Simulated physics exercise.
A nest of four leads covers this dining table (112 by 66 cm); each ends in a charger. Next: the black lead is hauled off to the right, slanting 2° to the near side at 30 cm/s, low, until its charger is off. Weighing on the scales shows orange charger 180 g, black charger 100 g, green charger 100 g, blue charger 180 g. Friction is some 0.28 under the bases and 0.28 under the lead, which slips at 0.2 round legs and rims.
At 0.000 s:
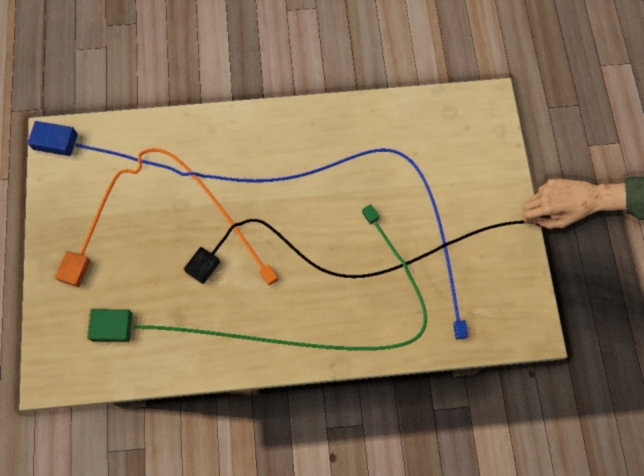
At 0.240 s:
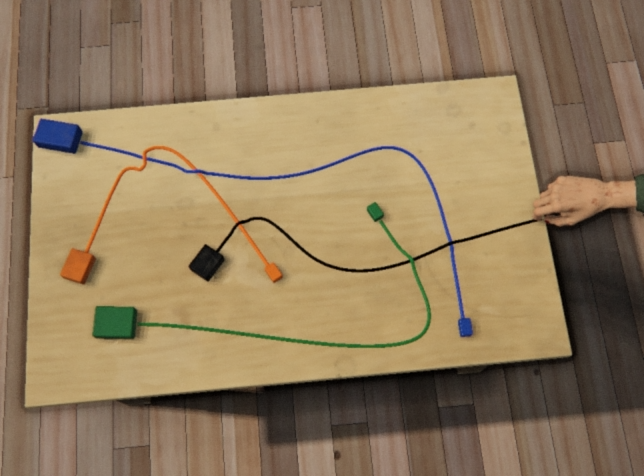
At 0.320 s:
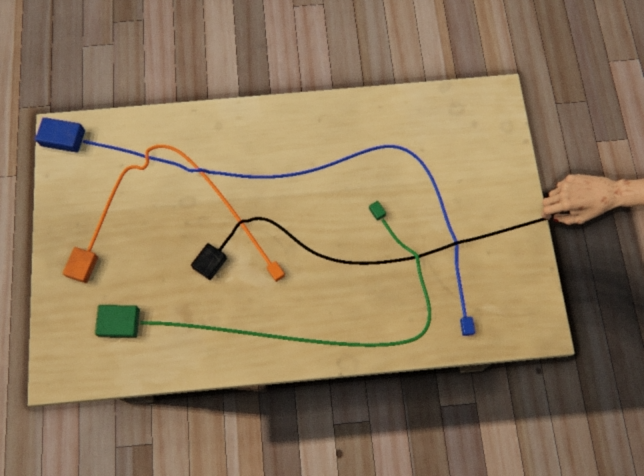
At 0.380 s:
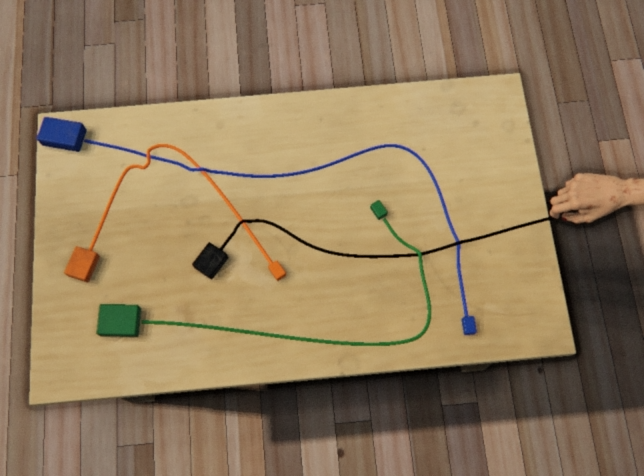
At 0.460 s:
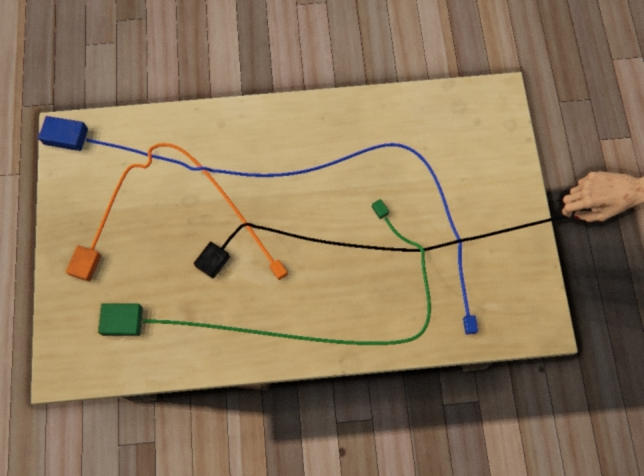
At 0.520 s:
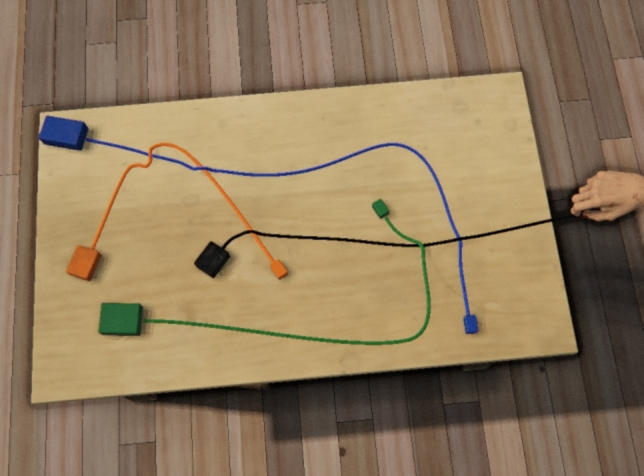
In this clip, a hand at the right edge of a wooden table pulls a black cord to the right, drawing its curves straighter across the orange, green and blue cords, while the coloured blocks barely shift.
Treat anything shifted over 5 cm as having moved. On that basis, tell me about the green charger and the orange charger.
Outcome: Green charger ends up displaced, orange charger ends up displaced.
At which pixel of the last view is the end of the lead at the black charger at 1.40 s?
(337, 246) or thereabouts.
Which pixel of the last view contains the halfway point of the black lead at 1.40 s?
I'd point to close to (520, 227) in the last picture.
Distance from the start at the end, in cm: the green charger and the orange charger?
About: Green charger off the top, orange charger 30 cm.
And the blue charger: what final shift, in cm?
Blue charger: Around 0 centimetres.
After 1.4 s, the black lead's tail end at (337, 246); black charger 23 cm off its start, orange plug 14 cm off its start.
After 2.3 s, the black lead's tail end at (456, 225); orange charger 7 cm off its start, black charger 49 cm off its start, orange plug 40 cm off its start.
After 3.2 s, the black lead's tail end at (580, 238); orange charger 27 cm off its start at (210, 240), green charger 17 cm off its start at (201, 300), black charger 80 cm off its start at (577, 223).
After 4.1 s, the black lead has left the top; green charger 90 cm off its start, orange charger 28 cm off its start, black charger over the edge.
After 4.6 s, the black lead has left the top; green charger over the edge, orange charger 28 cm off its start at (215, 240), black charger over the edge, green plug over the edge.
